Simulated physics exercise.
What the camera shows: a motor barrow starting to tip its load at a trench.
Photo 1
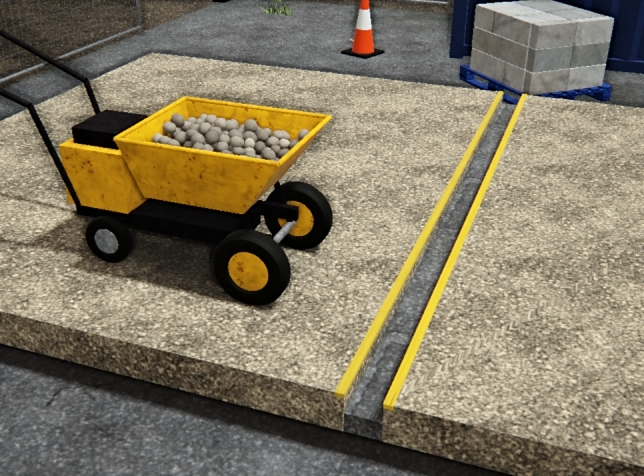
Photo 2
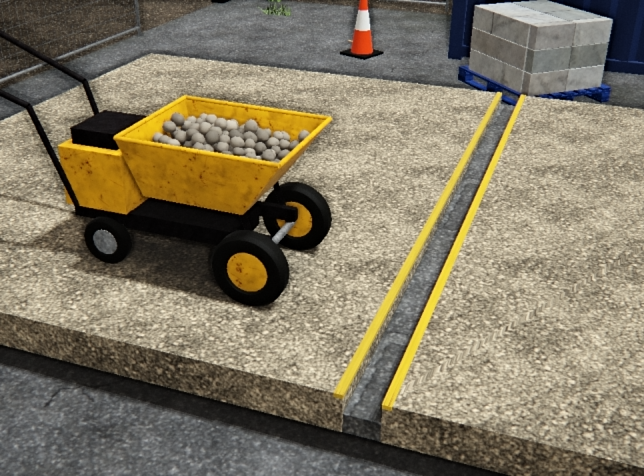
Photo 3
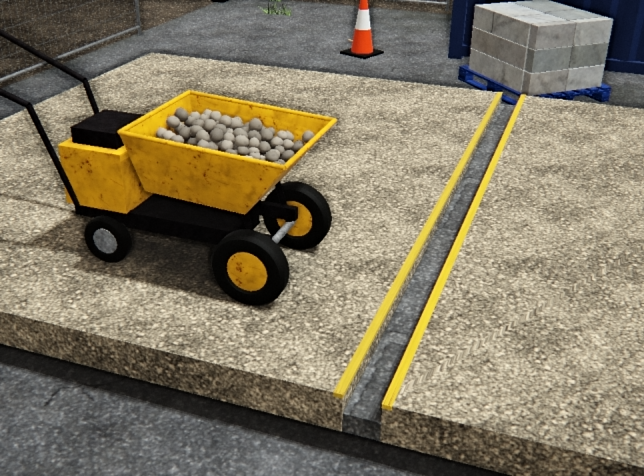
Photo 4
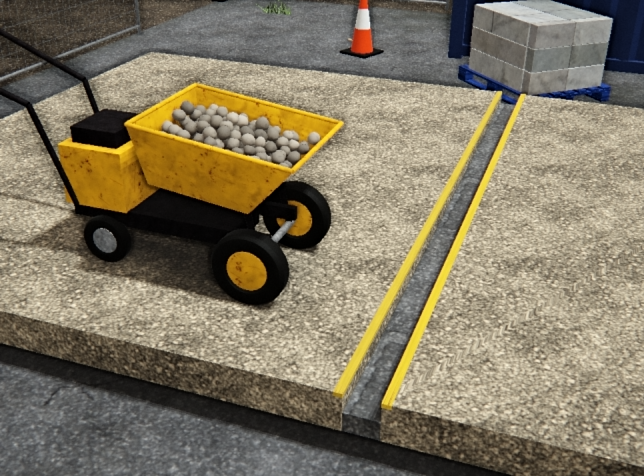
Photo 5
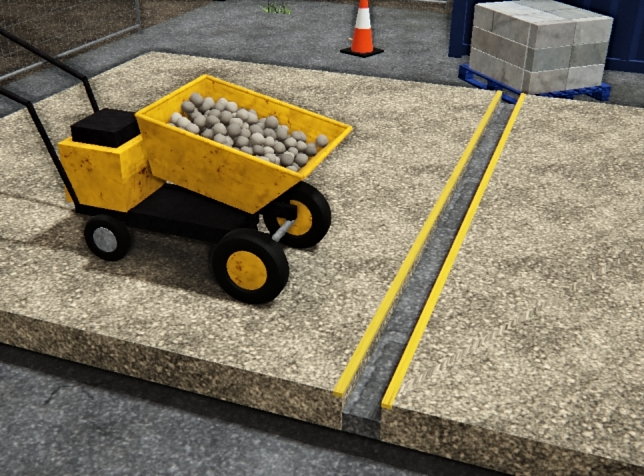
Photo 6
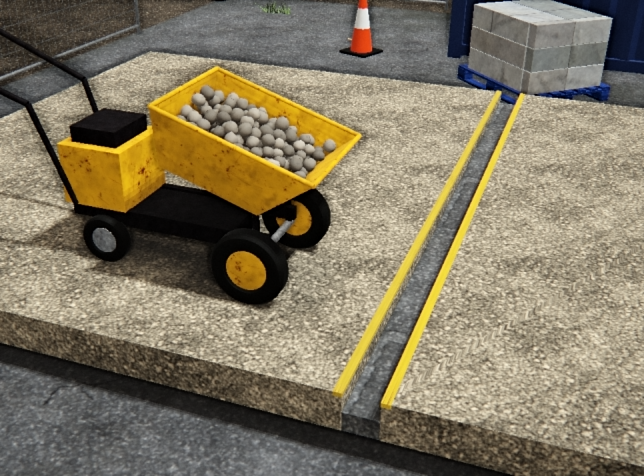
The clip shows a yellow motor barrow loaded with rounded grey stones standing left of a narrow, yellow-edged trench; its skip, level at first, gradually tilts forward to the right while the wheels stay in place.
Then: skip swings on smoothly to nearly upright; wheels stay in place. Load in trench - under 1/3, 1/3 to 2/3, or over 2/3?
I expect a trench portion within a third to two thirds.
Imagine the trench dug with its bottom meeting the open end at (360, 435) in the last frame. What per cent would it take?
About 60 %.
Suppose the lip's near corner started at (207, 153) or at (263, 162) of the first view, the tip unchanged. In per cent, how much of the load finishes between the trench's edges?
The shares come out close to 20 and 40 per cent, in that order.
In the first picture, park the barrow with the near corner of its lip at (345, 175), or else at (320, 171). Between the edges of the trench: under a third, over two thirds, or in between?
Well, for the first stop the answer is below one third, and for the second it is below one third.
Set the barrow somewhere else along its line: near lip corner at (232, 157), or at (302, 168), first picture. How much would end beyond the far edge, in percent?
The first spot yields roughly 10 percent, the second roughly 60 percent.
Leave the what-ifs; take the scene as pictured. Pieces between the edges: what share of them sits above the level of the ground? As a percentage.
Estimate: Around 50 %.
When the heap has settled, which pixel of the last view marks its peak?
About (413, 269).
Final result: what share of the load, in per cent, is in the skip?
Close to 15 in a hundred.
Soon after the last picture, skip tipped steeply; all in the skip.
A little later, skip tipped steeply; most in the skip; a stray few short of the trench; a small part in or heaped over the trench; a small part beyond it; a stray few falling.
Later still, skip tipped right over; about a quarter in the skip; a small part short of the trench; about half in or heaped over the trench; about a third beyond it.
At rest, skip tipped right over; a small part in the skip; a small part short of the trench; about half in or heaped over the trench; about a third beyond it.
